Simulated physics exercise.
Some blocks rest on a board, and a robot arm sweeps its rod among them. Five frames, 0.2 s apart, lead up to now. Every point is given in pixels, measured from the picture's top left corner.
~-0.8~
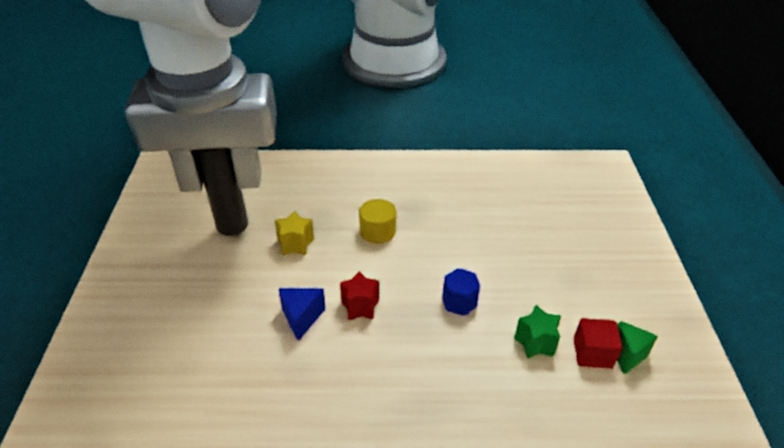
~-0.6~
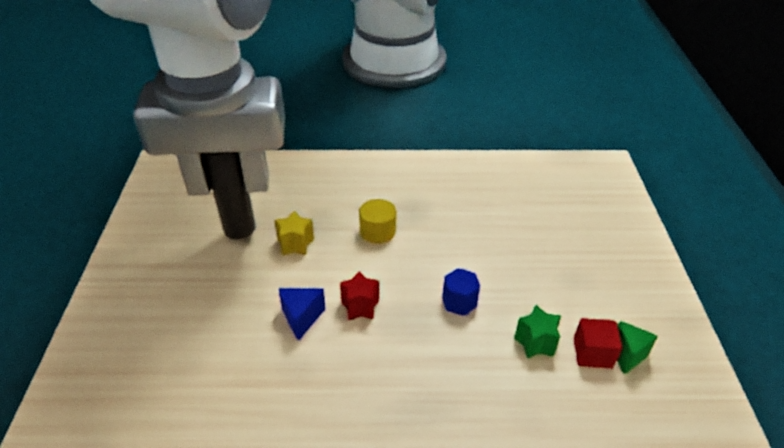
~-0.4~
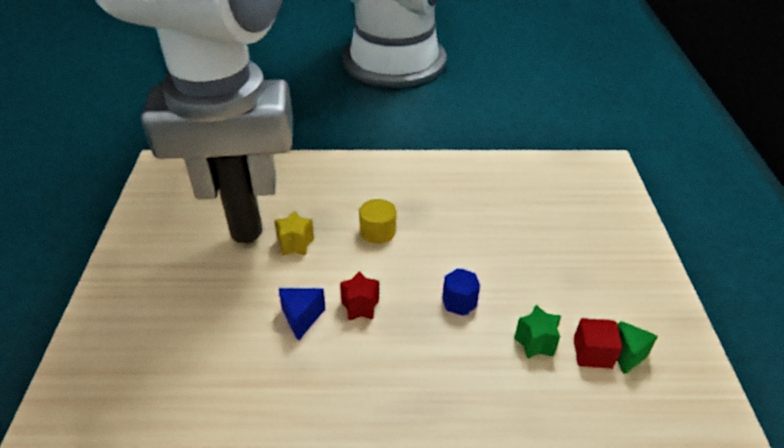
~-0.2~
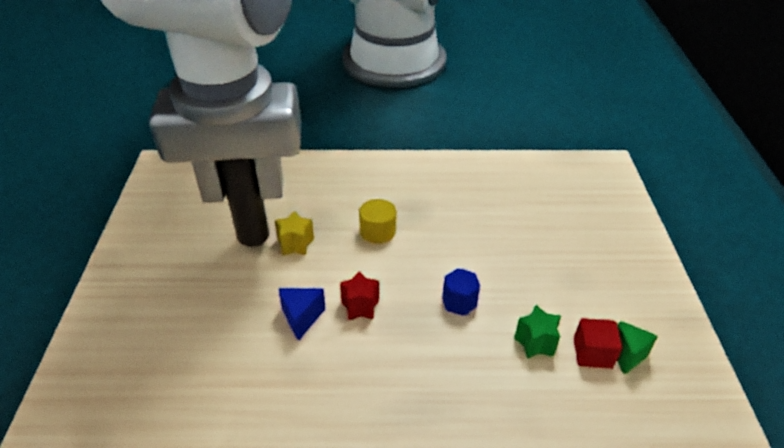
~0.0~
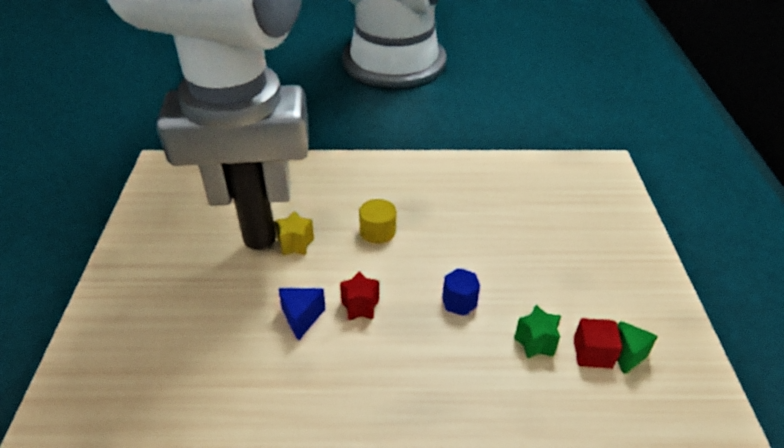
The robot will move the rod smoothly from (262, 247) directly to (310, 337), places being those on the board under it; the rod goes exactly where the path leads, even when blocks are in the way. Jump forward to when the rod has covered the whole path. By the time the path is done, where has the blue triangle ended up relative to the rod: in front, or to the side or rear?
It is still there in front.
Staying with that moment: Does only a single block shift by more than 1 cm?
My answer is yes.
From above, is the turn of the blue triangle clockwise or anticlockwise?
Verdict: Counterclockwise.
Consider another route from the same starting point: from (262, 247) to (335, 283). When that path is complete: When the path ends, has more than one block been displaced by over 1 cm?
Going by the path, no.
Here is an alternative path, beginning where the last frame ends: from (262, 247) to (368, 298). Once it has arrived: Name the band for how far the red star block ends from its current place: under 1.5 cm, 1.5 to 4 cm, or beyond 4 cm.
Range: 1.5 to 4 cm.
What follows on the original path. One third of the way, rod at (275, 266); nothing pushed yet.
Two thirds of the way, rod at (291, 296); blue triangle at (303, 307), turned 20° anticlockwise.
At the end, rod at (309, 329); yellow star block still; blue triangle at (326, 340), turned 40° anticlockwise.
